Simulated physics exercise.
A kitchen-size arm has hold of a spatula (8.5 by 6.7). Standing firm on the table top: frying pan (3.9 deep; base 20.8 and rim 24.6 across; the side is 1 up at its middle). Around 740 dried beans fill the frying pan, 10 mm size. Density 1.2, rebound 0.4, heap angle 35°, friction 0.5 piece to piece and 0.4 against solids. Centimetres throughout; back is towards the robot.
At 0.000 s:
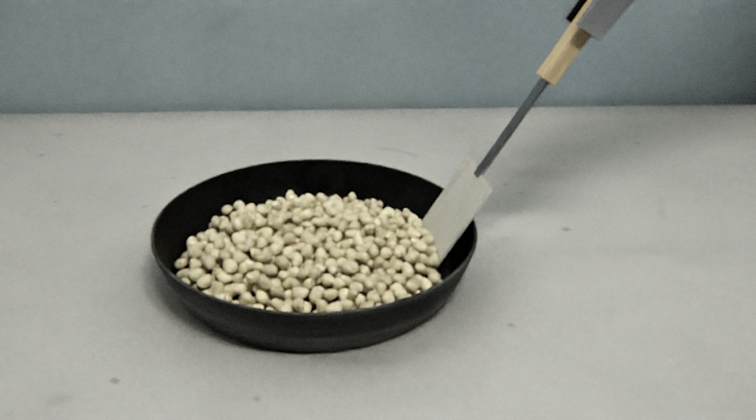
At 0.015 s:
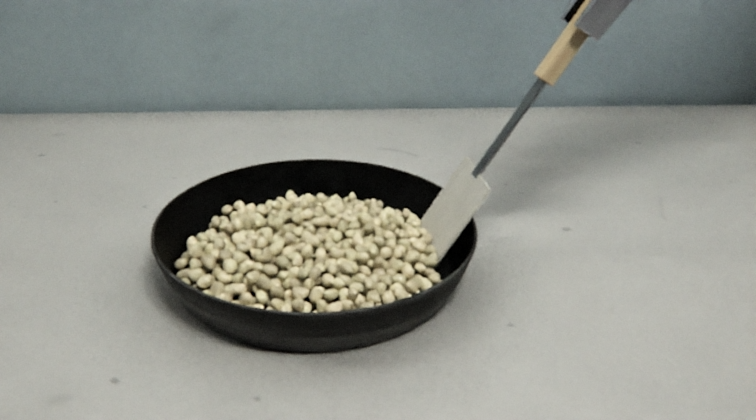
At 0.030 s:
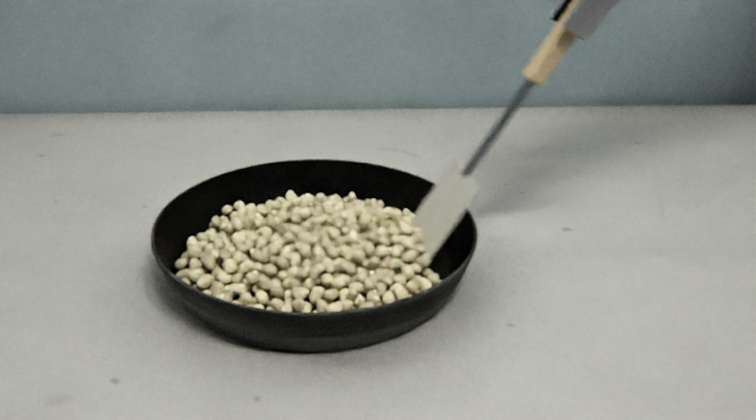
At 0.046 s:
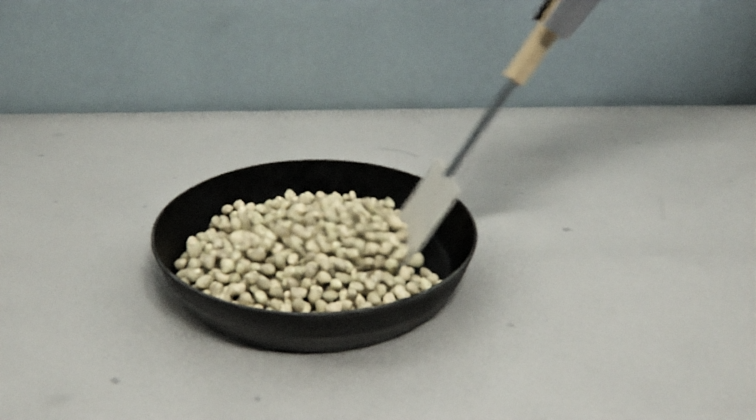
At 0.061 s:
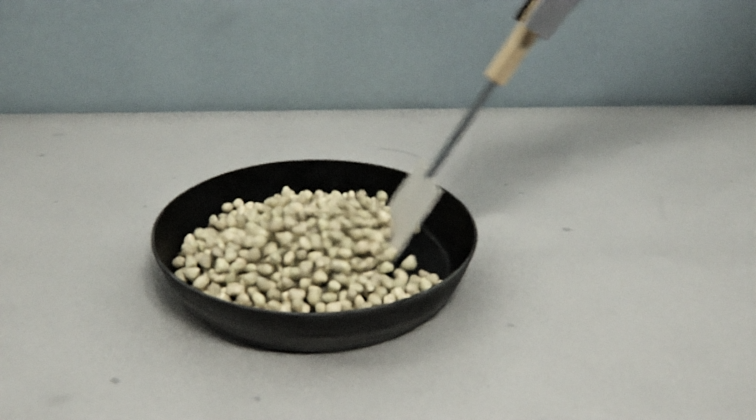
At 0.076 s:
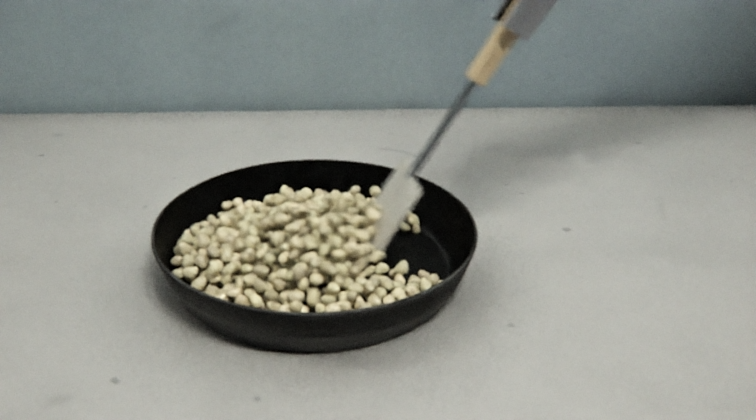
A robotic arm, only its grey end in view at the upper right, holds a spatula with a pale blade in a black frying pan of cream-coloured dried beans on a light grey table, seen from slightly above against a blue-grey backdrop. The blade rests at the pan's right side, barely moving. Then it sweeps left, pushing beans inward and baring dark pan behind it, while the camera stays still.
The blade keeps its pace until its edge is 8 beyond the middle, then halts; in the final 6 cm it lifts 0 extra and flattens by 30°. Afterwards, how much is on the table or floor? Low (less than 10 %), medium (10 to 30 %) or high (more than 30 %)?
On the table or floor the share is low, less than 10 %.
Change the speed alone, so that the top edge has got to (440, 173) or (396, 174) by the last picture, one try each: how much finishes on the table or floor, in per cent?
About 0 and 5 per cent.
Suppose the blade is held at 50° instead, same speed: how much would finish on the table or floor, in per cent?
Then about 0 per cent.
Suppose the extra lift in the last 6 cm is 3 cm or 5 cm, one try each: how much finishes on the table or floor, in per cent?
About 15 and 15 per cent.
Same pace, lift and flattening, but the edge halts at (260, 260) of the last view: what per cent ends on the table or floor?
Some 0 per cent.
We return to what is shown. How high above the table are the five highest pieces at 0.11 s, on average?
Some 5 cm.
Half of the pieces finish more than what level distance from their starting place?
Some 3 cm.
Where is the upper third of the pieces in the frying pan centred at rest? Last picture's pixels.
At about (215, 235).
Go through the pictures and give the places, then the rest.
The first picture shows spatula top edge at (480, 172), sloping 60°; upper third of the load around (322, 242), from x 180 to 440, top at y 195; 735 in the frying pan.
The second picture shows spatula top edge at (478, 172), sloping 60°; upper third of the load around (323, 242), from x 180 to 440, top at y 195.
The third picture shows spatula top edge at (467, 172), sloping 60°; upper third of the load around (325, 239), from x 180 to 440, top at y 195.
The fourth picture shows spatula top edge at (449, 173), sloping 60°; upper third of the load around (326, 236), from x 180 to 440, top at y 195.
The fifth picture shows spatula top edge at (431, 173), sloping 60°; upper third of the load around (318, 234), from x 180 to 440, top at y 195.
The sixth picture shows spatula top edge at (412, 174), sloping 60°; upper third of the load around (310, 233), from x 175 to 440, top at y 190; 735 in the frying pan.
After 0.11 s, sloping 60°, highest piece 6 above the table; 735 in the frying pan.
After 0.15 s, sloping 49°, highest piece 6 above the table; 735 in the frying pan.
After 0.37 s, sloping 30°, highest piece 6 above the table; 716 in the frying pan, 17 on the table or floor, 2 on the blade or in flight.
After 1.42 s, sloping 30°, highest piece 5 above the table; 713 in the frying pan, 22 on the table or floor.
At rest, 713 in the frying pan, 22 on the table or floor. That is 3 % on the table or floor.
